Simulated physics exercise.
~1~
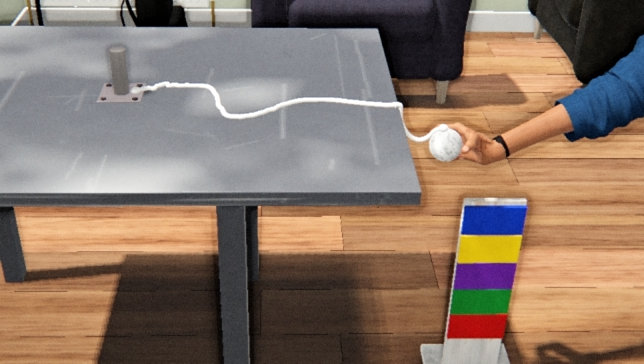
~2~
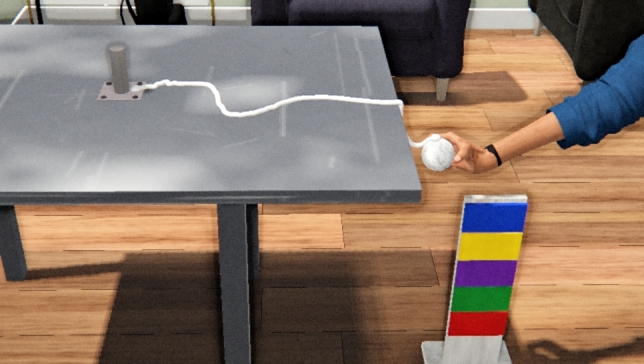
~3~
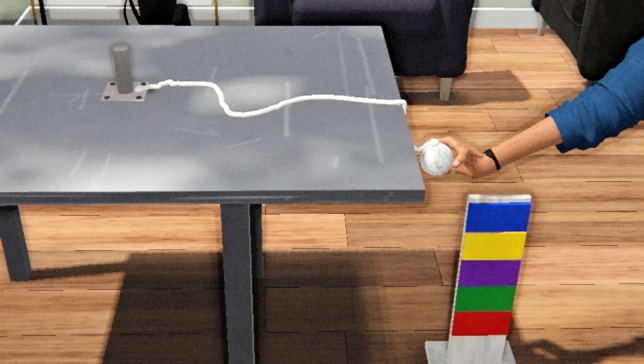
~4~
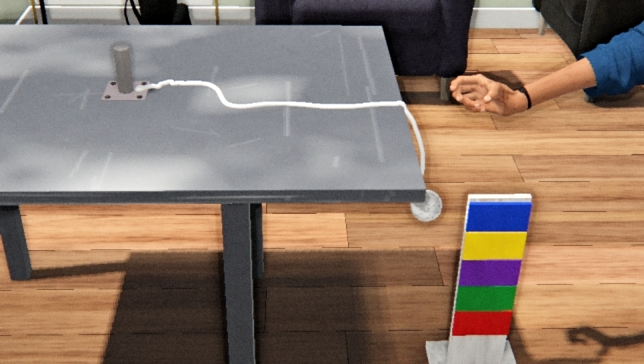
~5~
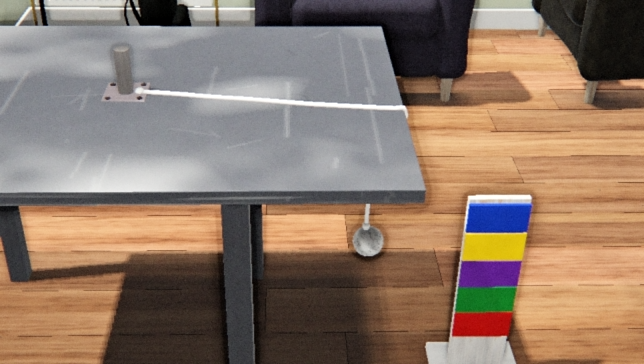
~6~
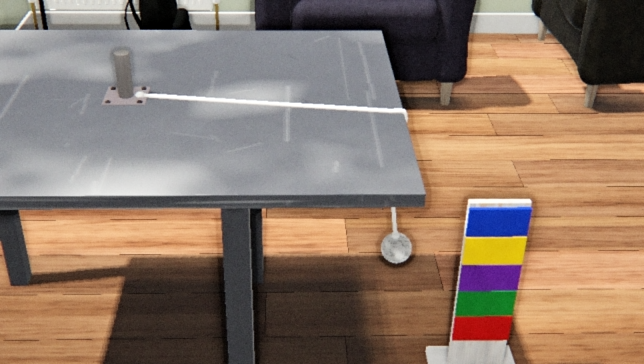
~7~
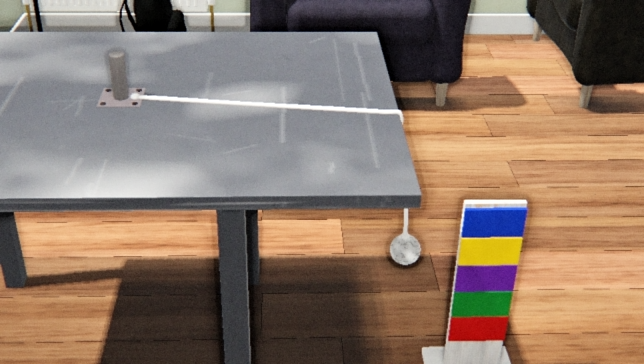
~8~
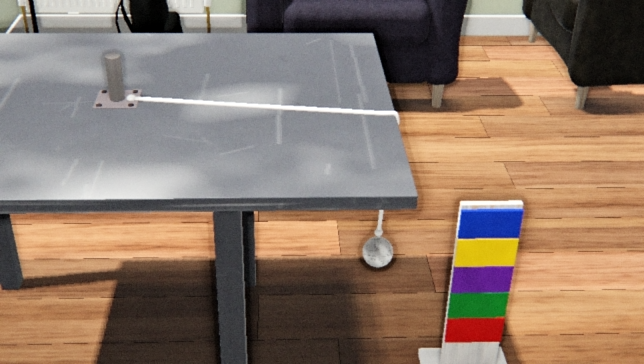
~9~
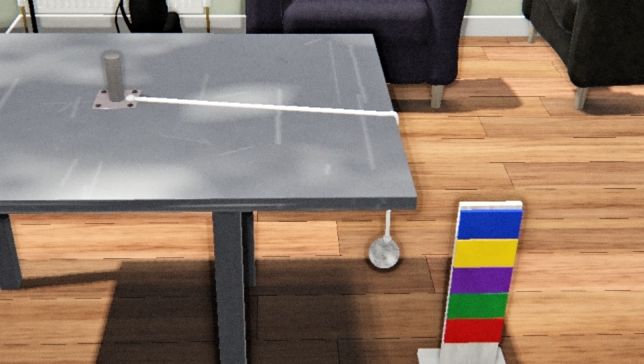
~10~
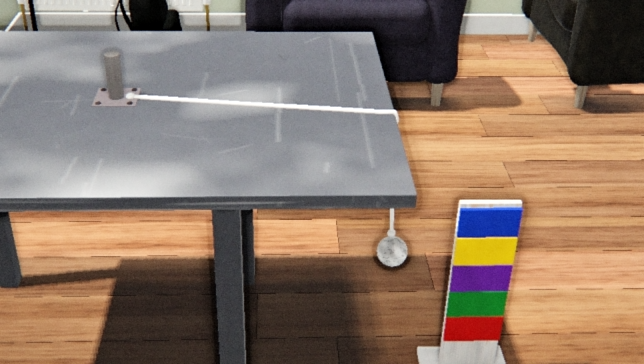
The video shows a hand holding a white ball tied by a white cord to a post on a grey table, beside a striped colour scale. The hand releases it and withdraws; the ball drops over the edge, swings slightly, and hangs level with the yellow band.
